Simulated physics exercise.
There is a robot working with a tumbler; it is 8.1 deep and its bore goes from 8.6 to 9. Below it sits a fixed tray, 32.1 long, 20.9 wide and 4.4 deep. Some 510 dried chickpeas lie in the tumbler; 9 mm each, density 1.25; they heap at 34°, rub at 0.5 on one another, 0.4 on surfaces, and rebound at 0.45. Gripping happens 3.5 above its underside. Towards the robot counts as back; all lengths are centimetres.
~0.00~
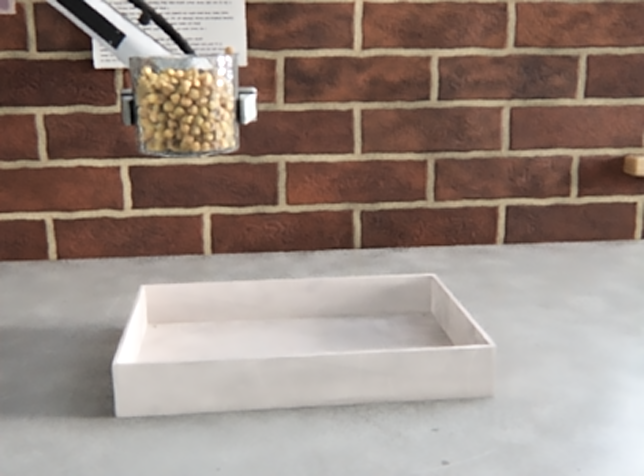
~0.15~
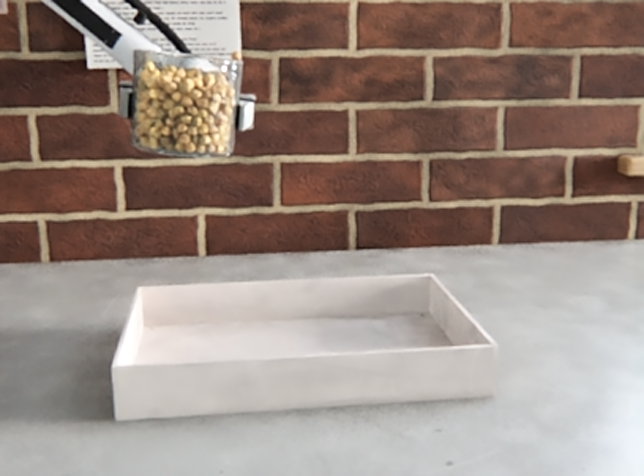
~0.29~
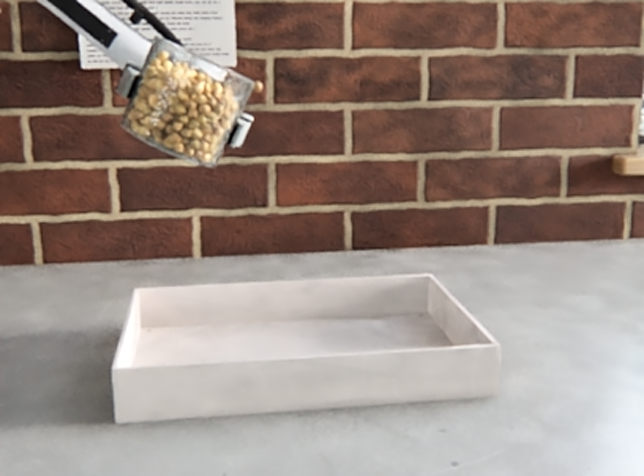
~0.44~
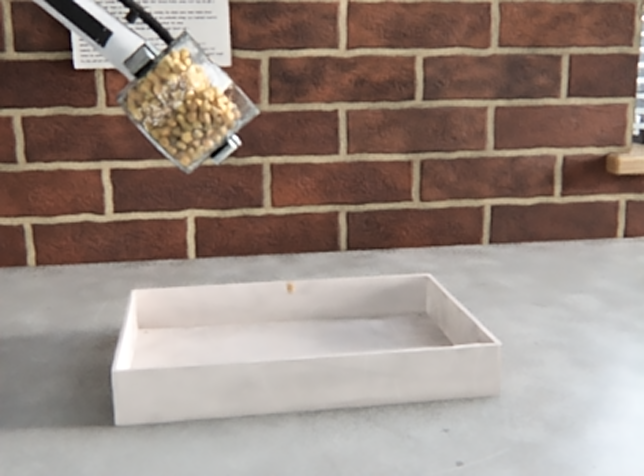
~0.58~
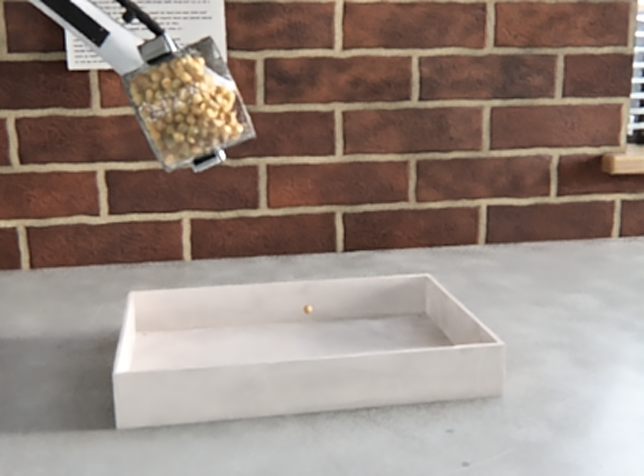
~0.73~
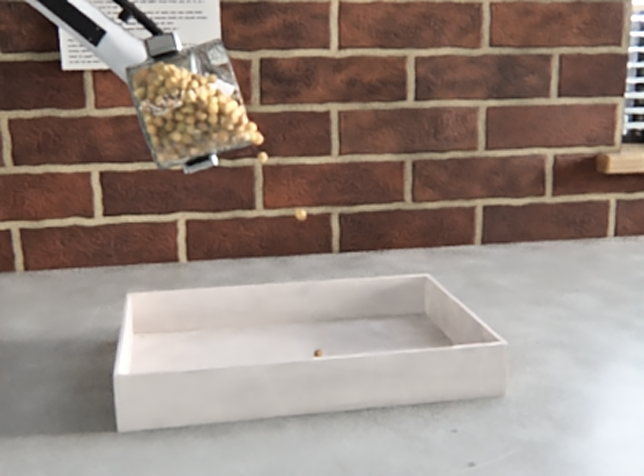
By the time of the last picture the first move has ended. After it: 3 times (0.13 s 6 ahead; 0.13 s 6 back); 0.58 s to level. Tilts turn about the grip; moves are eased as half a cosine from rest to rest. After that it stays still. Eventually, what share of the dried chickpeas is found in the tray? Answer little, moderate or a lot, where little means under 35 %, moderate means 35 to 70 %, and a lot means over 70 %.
A lot.
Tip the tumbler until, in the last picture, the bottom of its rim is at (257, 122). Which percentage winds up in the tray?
That comes to some 55 percent.
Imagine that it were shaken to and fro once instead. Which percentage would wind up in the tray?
It would come to around 60 %.
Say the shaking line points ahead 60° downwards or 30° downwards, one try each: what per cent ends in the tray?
Roughly 35 per cent, then 65 per cent.
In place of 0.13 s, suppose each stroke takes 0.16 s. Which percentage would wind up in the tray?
I'd expect close to 80 per cent then.
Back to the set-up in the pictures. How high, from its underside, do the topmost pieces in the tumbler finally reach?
I'd put it at close to 3.0 centimetres.
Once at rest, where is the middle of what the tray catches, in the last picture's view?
It lands close to (372, 347).
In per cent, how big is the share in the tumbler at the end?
10 %.
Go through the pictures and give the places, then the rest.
Tumbler middle at (186, 105), level; upper third of the load around (186, 92), from x 140 to 230, top at y 50; 511 in the tumbler, in the first frame.
Tumbler middle at (185, 104), tilted 7° forward; upper third of the load around (181, 92), from x 140 to 235, top at y 55, in the second frame.
Tumbler middle at (186, 104), tilted 26° forward; upper third of the load around (175, 91), from x 135 to 260, top at y 60; 510 in the tumbler, 1 in flight or on a rim, in the third frame.
Tumbler middle at (187, 105), tilted 49° forward; upper third of the load around (173, 88), from x 130 to 290, top at y 55; 510 in the tumbler, 1 in the tray, in the fourth frame.
Tumbler middle at (188, 106), tilted 68° forward; upper third of the load around (175, 86), from x 135 to 305, top at y 60; 510 in the tumbler, 1 in the tray, in the fifth frame.
Tumbler middle at (188, 106), tilted 75° forward; upper third of the load around (171, 92), from x 140 to 320, top at y 70; 508 in the tumbler, 1 in the tray, 2 in flight or on a rim, in the sixth frame.
After 1.27 s, tilted 75° forward, highest piece 24 above the table; 305 in the tray, 105 in the tumbler, 9 on the table or floor, 92 in flight or on a rim.
After 1.82 s, tilted 34° forward, highest piece 25 above the table; 451 in the tray, 51 in the tumbler, 9 on the table or floor.
After 2.29 s, level, highest piece 24 above the table; 451 in the tray, 51 in the tumbler, 9 on the table or floor.
After 3.34 s, level, highest piece 24 above the table; 451 in the tray, 51 in the tumbler, 9 on the table or floor.
At rest, 451 in the tray, 51 in the tumbler, 9 on the table or floor. That is 88 % in the tray.
